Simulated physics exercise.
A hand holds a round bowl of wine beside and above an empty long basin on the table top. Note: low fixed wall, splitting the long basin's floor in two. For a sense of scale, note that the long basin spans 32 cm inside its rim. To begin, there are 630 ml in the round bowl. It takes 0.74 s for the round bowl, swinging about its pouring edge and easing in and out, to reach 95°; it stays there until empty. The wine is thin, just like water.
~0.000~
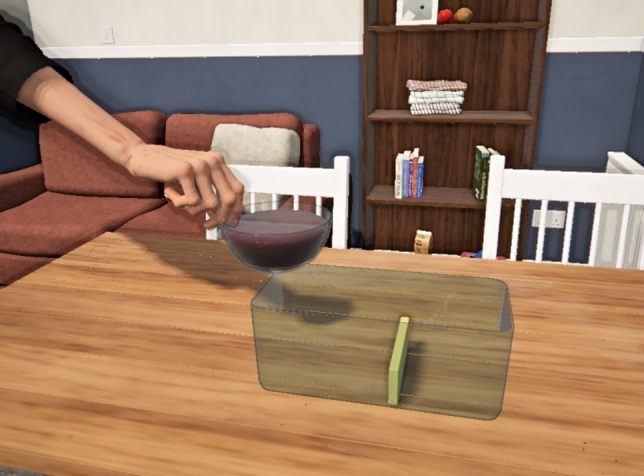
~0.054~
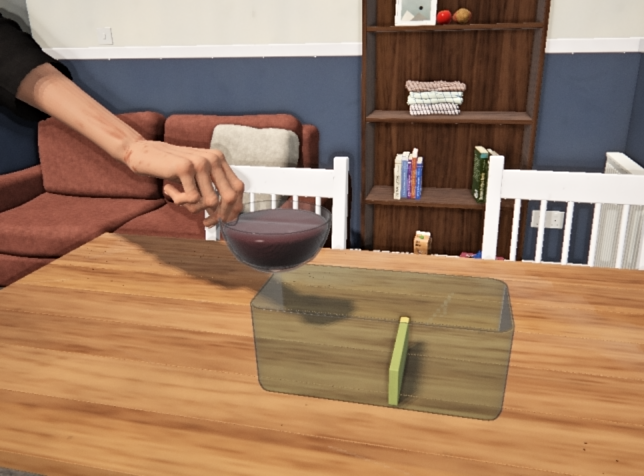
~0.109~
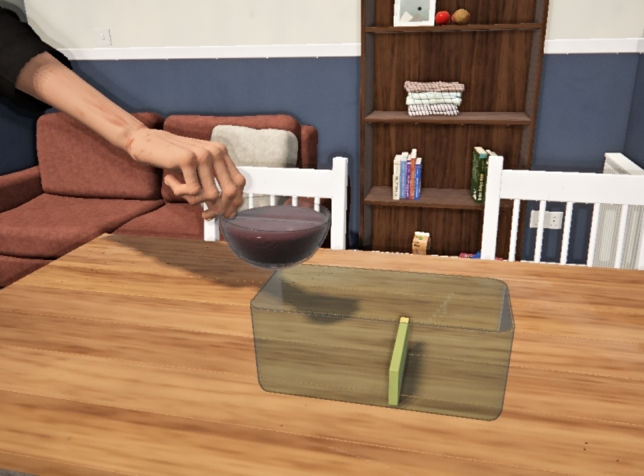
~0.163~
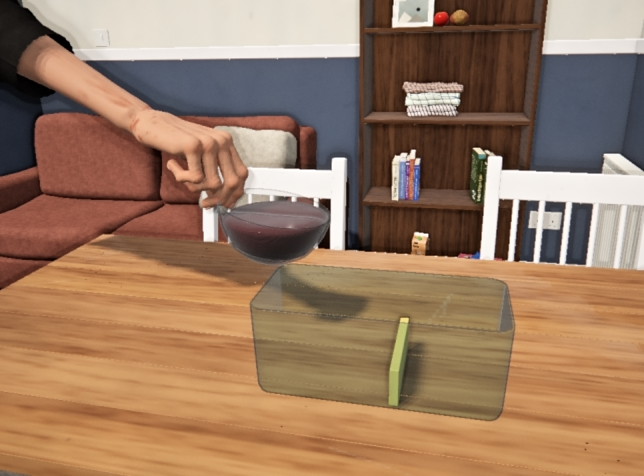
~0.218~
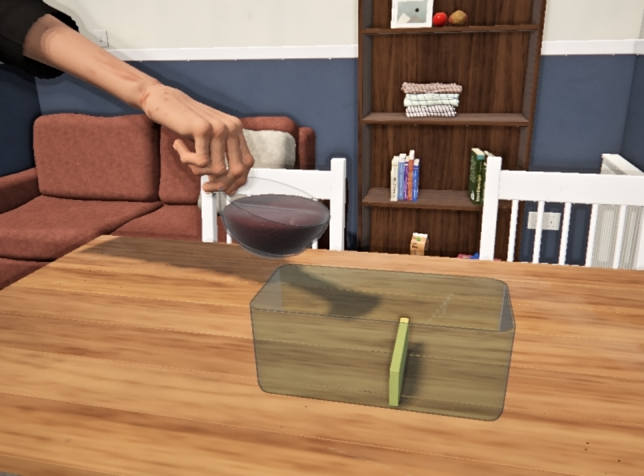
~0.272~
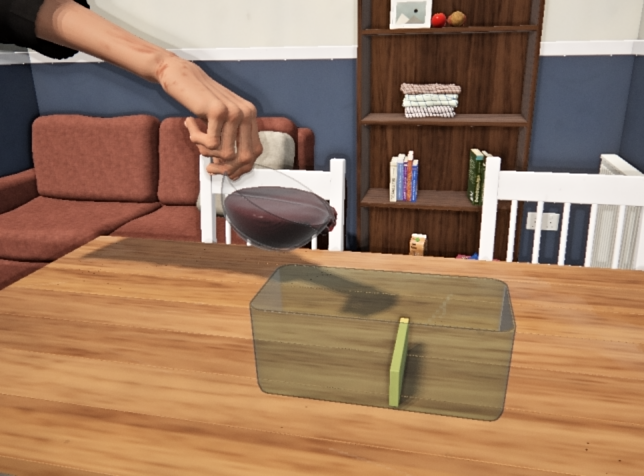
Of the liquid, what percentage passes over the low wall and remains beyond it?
The far part has about 68 per cent.
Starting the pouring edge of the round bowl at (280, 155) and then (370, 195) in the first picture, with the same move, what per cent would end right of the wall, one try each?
Try 1: Approx. 10 %; try 2: Approx. 90 %.
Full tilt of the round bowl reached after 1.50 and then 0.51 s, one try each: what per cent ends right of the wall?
45 per cent first, 60 per cent second.
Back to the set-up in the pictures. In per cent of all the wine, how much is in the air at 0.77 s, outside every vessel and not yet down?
In-air share: About 8 %.
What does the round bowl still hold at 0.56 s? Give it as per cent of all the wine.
I'd estimate some 26 % remains.
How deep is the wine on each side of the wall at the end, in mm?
Left about 8 mm, right about 24 mm.
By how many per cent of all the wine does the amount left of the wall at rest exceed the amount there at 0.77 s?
Around 9 in a hundred.
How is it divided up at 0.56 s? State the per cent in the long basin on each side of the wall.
Left roughly 16, right roughly 7.
By 0.56 s the tilt is 82° and 27 per cent is still to pour, 16 is left of the wall and 7 right of it.
By 0.77 s the tilt is 95° and 1 per cent is still to pour, 22 is left of the wall and 70 right of it.
By 1.00 s the tilt is 95° and 0 per cent is still to pour, 30 is left of the wall and 69 right of it.
By 1.24 s the tilt is 95° and 0 per cent is still to pour, 31 is left of the wall and 68 right of it.
At rest 31 per cent lies left of the wall, 68 right of it and 1 outside.
